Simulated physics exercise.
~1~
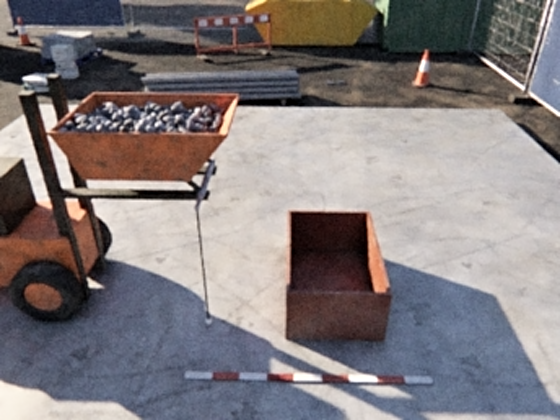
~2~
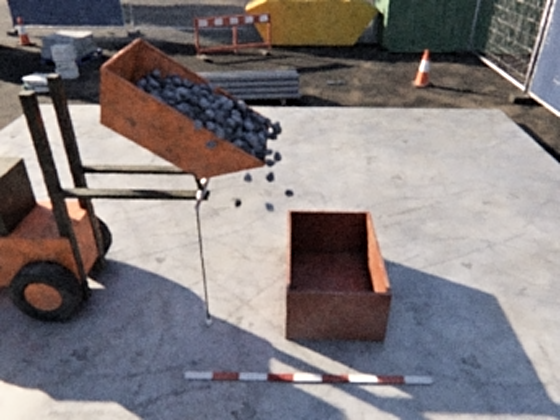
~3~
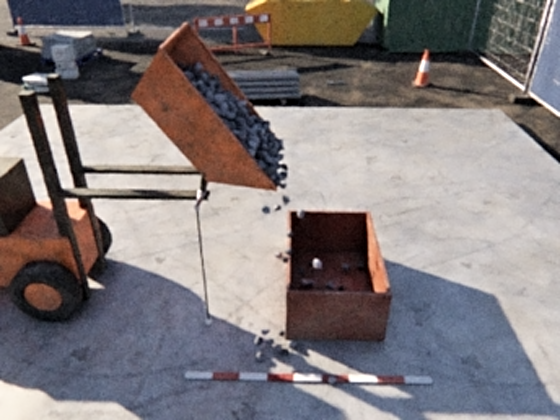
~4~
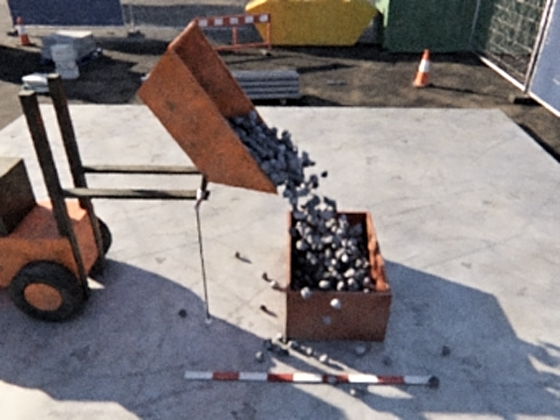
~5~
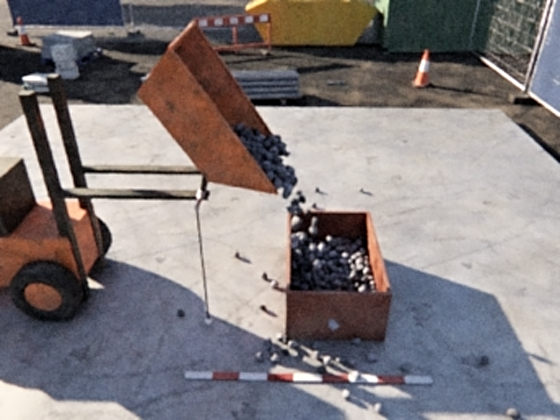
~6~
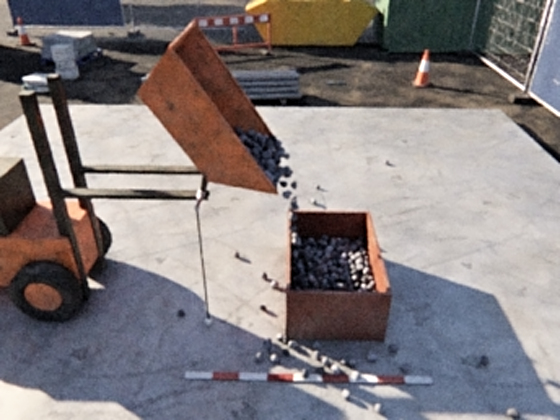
An orange skip on a forklift tips right, pouring most stones into a bin, spilling some.
